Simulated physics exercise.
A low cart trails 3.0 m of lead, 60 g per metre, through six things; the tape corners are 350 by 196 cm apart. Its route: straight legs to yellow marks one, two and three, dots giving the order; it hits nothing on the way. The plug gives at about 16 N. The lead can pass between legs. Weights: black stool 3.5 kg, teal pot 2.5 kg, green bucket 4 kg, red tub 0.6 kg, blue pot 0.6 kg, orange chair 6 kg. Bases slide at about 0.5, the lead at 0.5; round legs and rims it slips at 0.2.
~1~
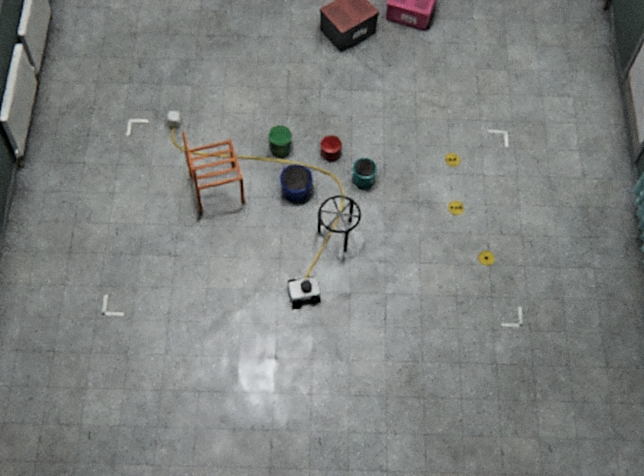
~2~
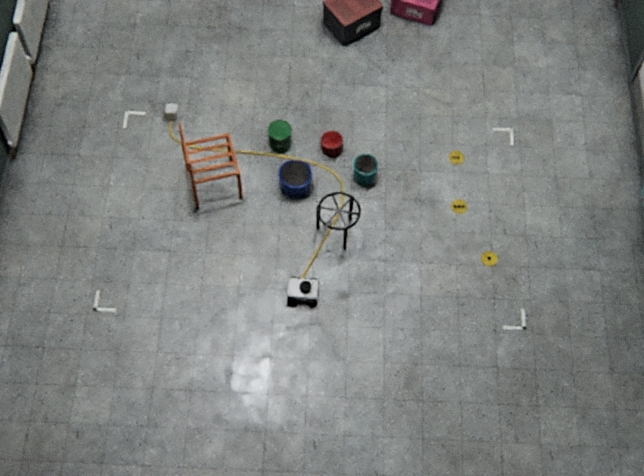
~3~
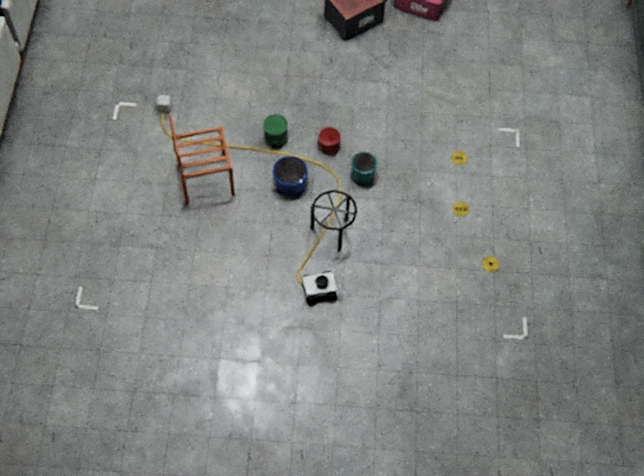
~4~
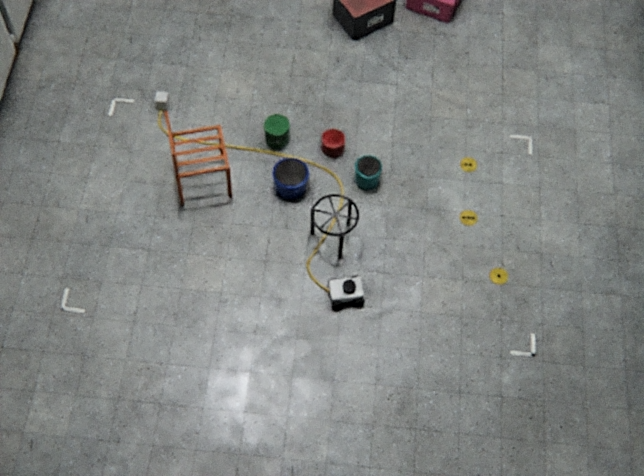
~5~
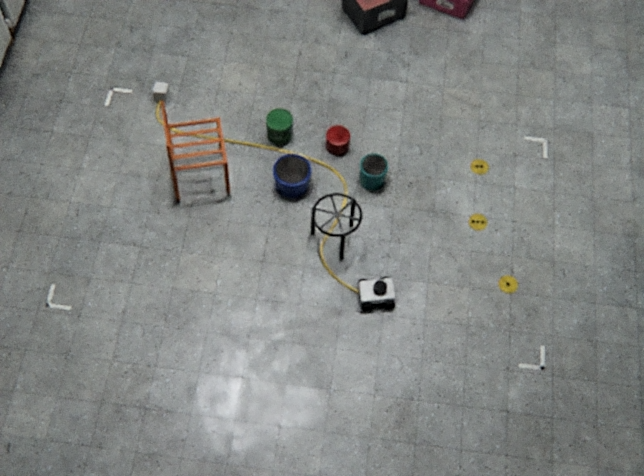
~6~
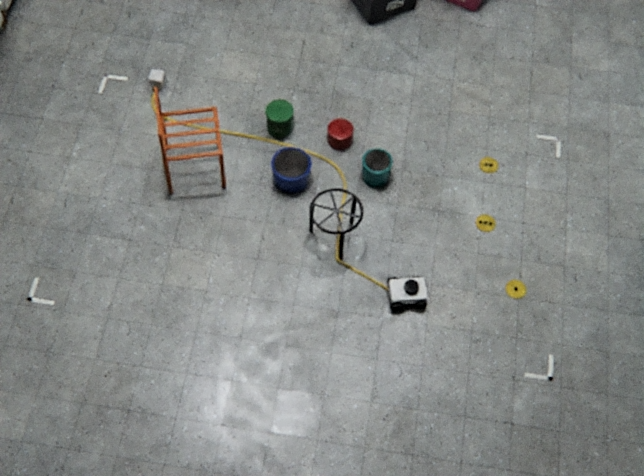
A small white cart trailing a yellow lead rolled to the right past a black stool, dragging the lead against the stool's legs, while the orange chair and the colored pots stayed put.
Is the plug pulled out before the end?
In the end the plug pulls free.
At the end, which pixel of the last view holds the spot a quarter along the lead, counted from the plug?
Around (430, 303).
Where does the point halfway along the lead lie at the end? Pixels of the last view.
Near (340, 257).
Next, cart at (481, 289), 10 N at the fixed end; blue pot 27 cm off its start.
Then, cart at (505, 237), plug out; blue pot 32 cm off its start.
After that, cart at (489, 166), plug out; blue pot 32 cm off its start at (256, 188).
Later, cart at (486, 222), plug out; blue pot 32 cm off its start.
At the end, cart at (486, 222), plug out; blue pot 32 cm off its start at (256, 188).
